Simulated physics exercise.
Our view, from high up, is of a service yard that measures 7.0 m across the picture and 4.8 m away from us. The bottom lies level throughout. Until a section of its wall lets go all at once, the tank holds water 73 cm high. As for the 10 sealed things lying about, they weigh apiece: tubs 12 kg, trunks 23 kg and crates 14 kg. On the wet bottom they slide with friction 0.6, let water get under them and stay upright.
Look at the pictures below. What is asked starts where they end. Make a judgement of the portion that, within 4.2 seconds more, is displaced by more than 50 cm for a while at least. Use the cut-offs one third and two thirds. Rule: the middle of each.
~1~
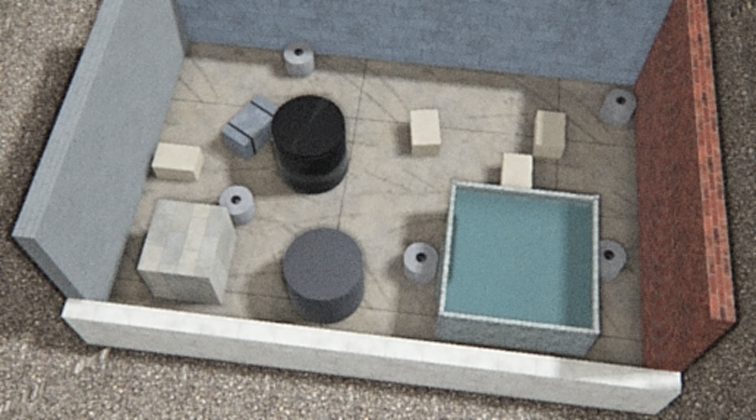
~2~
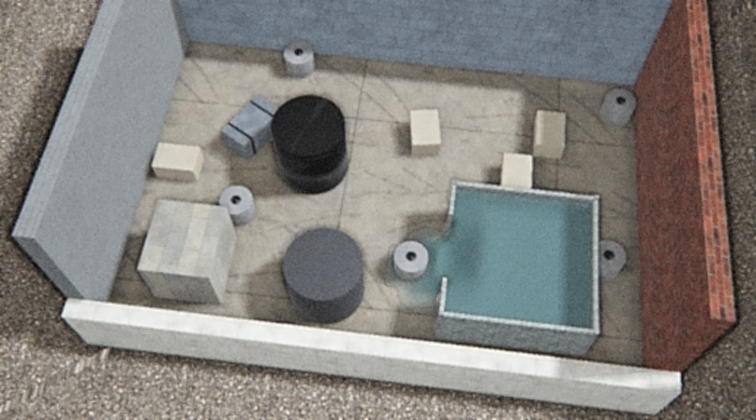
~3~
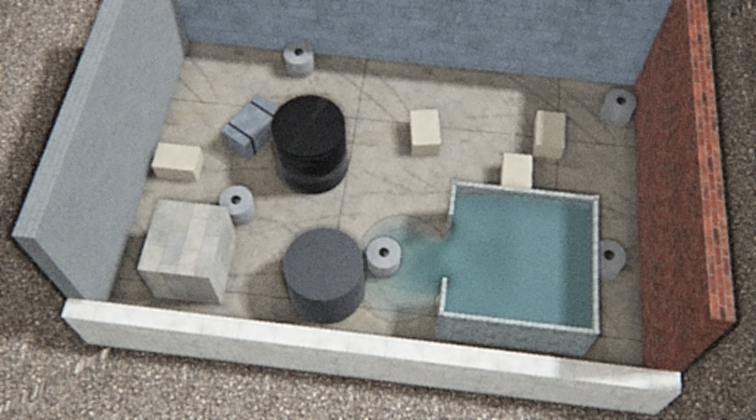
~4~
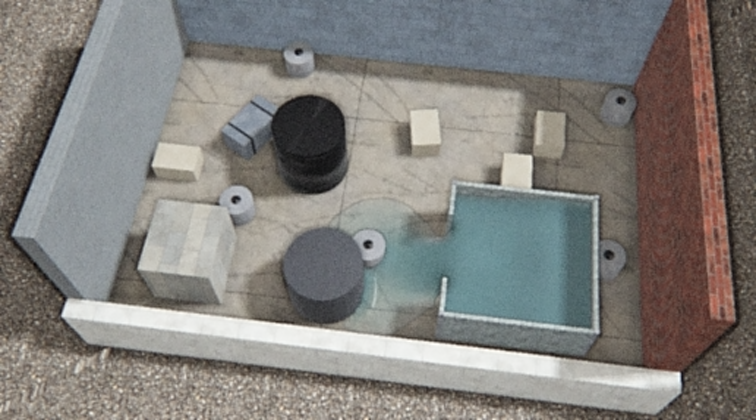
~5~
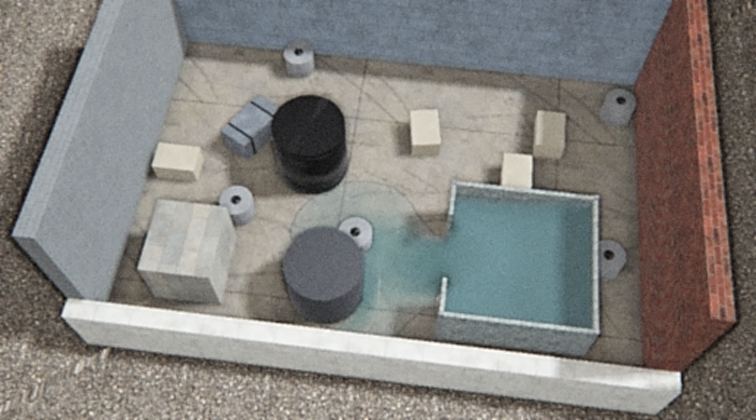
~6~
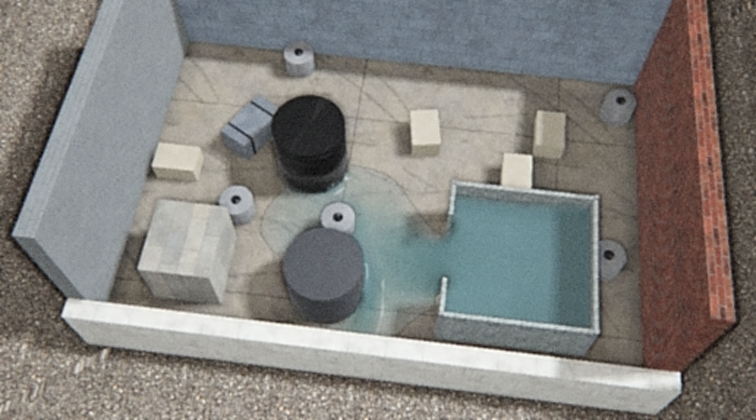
One to two thirds.
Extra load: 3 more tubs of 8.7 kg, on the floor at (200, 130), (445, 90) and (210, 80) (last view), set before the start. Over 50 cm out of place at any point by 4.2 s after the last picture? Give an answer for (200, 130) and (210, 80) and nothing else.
Taking them in order: Above the mark and above the mark.
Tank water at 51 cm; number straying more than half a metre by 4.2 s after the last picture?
That would make 3 of them.
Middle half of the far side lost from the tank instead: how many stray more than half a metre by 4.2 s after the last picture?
That gives 7 of them.
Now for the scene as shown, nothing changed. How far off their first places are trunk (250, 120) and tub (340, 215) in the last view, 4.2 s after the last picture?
0 cm, then 350 cm.
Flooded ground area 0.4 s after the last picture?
Somewhere around 9.0 m2, roughly.
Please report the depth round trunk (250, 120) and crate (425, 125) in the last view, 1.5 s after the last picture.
First roughly 2 cm, second roughly 3 cm.
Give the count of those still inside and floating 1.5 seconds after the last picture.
At that moment it comes to 2.
Then, 0.4 s after the last picture 1 of 10 are over 50 cm from their spots; 1 afloat.
Then, 1.5 s after the last picture 2 of 10 are over 50 cm from their spots; 2 afloat.
Then, 2.8 s after the last picture 3 of 10 are over 50 cm from their spots; 2 afloat.
Then, 4.2 s after the last picture 4 of 10 are over 50 cm from their spots, and 4 have been at some point; 4 afloat.
